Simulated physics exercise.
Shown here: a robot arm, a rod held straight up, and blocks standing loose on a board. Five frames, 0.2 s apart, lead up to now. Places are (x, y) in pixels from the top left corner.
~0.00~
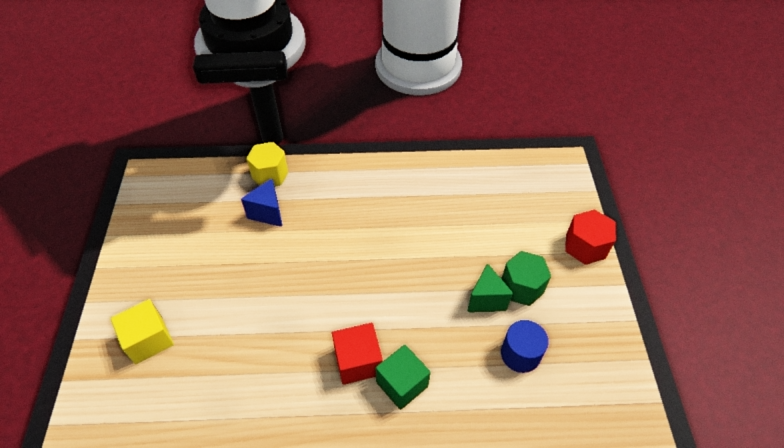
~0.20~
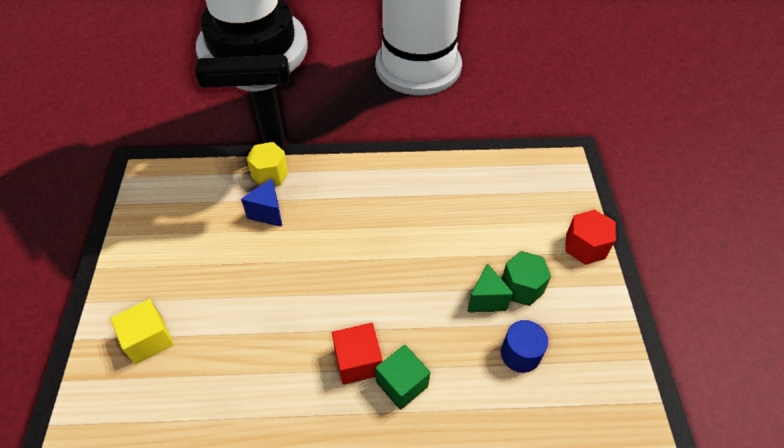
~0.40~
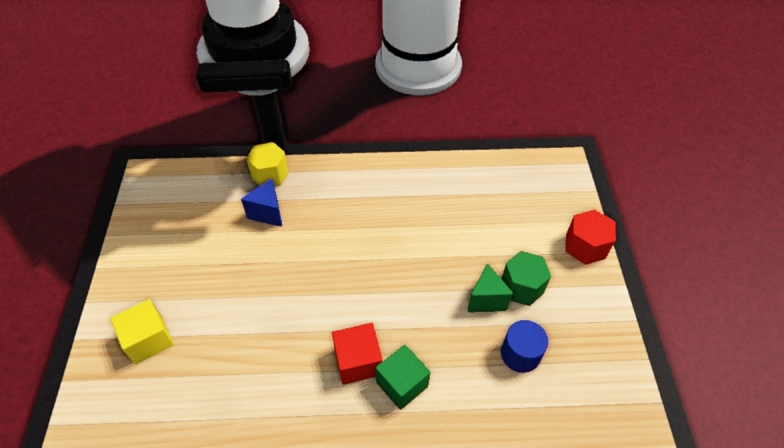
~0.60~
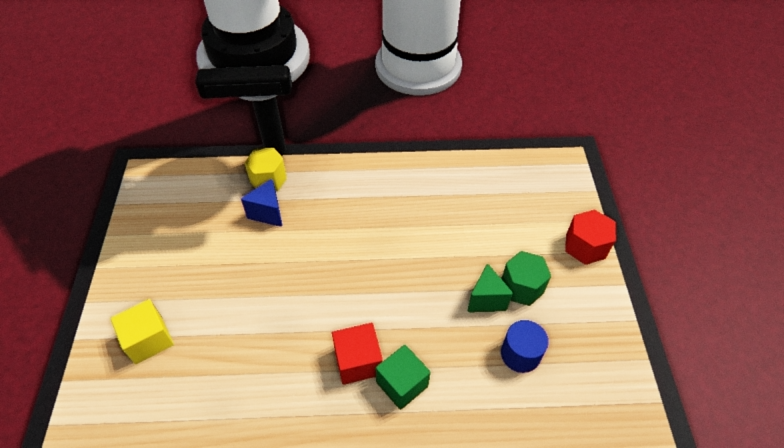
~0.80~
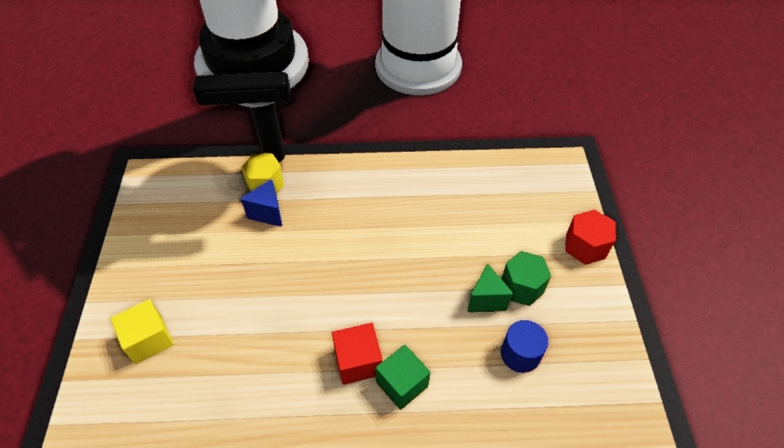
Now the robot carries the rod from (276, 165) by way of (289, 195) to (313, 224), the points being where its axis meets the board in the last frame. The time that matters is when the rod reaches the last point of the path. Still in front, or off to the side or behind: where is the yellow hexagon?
It is no longer ahead.
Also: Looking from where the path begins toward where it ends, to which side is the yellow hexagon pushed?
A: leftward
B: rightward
The one that fits is B, rightward.
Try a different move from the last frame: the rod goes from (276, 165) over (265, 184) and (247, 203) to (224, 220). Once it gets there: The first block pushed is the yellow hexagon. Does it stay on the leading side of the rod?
It is still ahead of the rod.
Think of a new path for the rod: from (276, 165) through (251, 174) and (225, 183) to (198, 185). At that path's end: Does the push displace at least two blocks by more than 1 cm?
Going by the path, no.
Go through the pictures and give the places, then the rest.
In the first frame, rod's lower end at (273, 139); yellow hexagon at (265, 155); blue triangular block at (263, 195).
In the second frame, rod at (274, 142); blocks still.
In the third frame, rod at (276, 146); blocks still.
In the fourth frame, rod at (276, 151); yellow hexagon at (264, 160).
In the fifth frame, rod at (275, 157); yellow hexagon at (261, 165); blue triangular block at (263, 195).
What follows on the original path. One third of the way, rod at (282, 177); yellow hexagon at (255, 179), turned 55° clockwise; blue triangular block at (264, 201), turned 25° clockwise.
Two thirds of the way, rod at (295, 197); yellow hexagon at (254, 180), turned 60° clockwise; blue triangular block at (264, 203), turned 20° clockwise.
At the end, rod at (311, 216); yellow hexagon at (254, 180), turned 60° clockwise; blue triangular block at (264, 203), turned 20° clockwise.
